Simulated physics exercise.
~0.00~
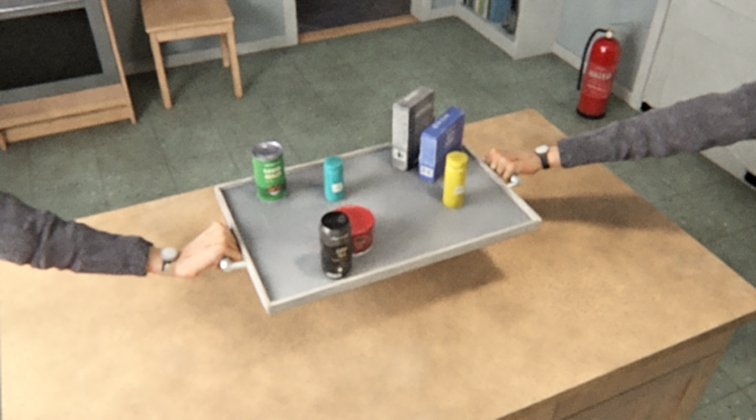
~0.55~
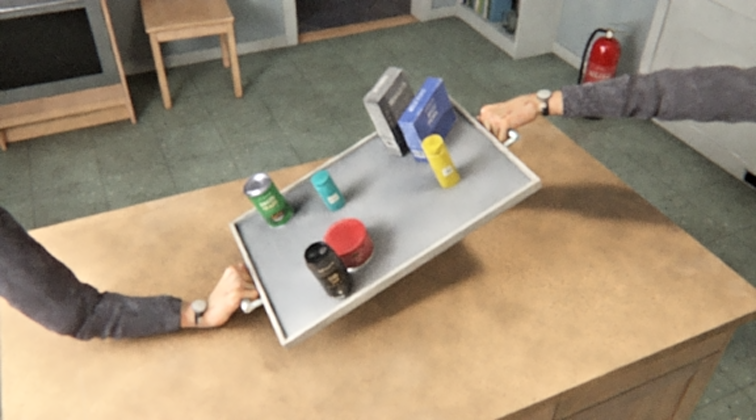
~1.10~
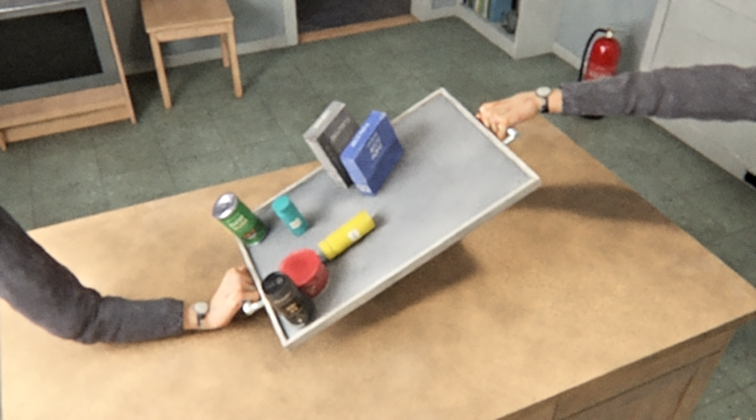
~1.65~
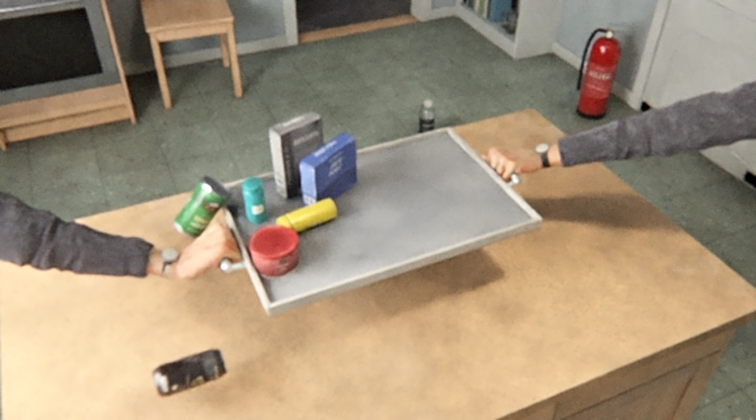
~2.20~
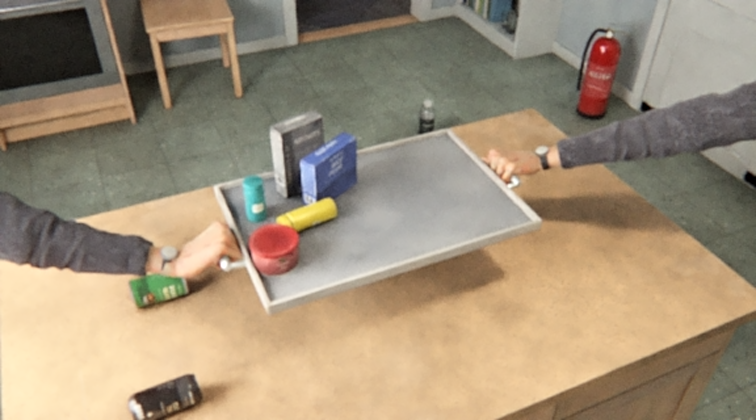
To begin with, two hands hold a grey tray level above a wooden table, with a green tin, turquoise shaker, black can, red tub, yellow shaker and grey and blue packets standing on it. The hands dip the left edge, and the items start to lean. Everything slides left, and the yellow shaker topples onto its side. As the tray is levelled, the black can drops off onto the table and the green tin tips over the left rim. Finally, both lie on the table, while the yellow shaker lies among the other items, still upright towards the tray's left.
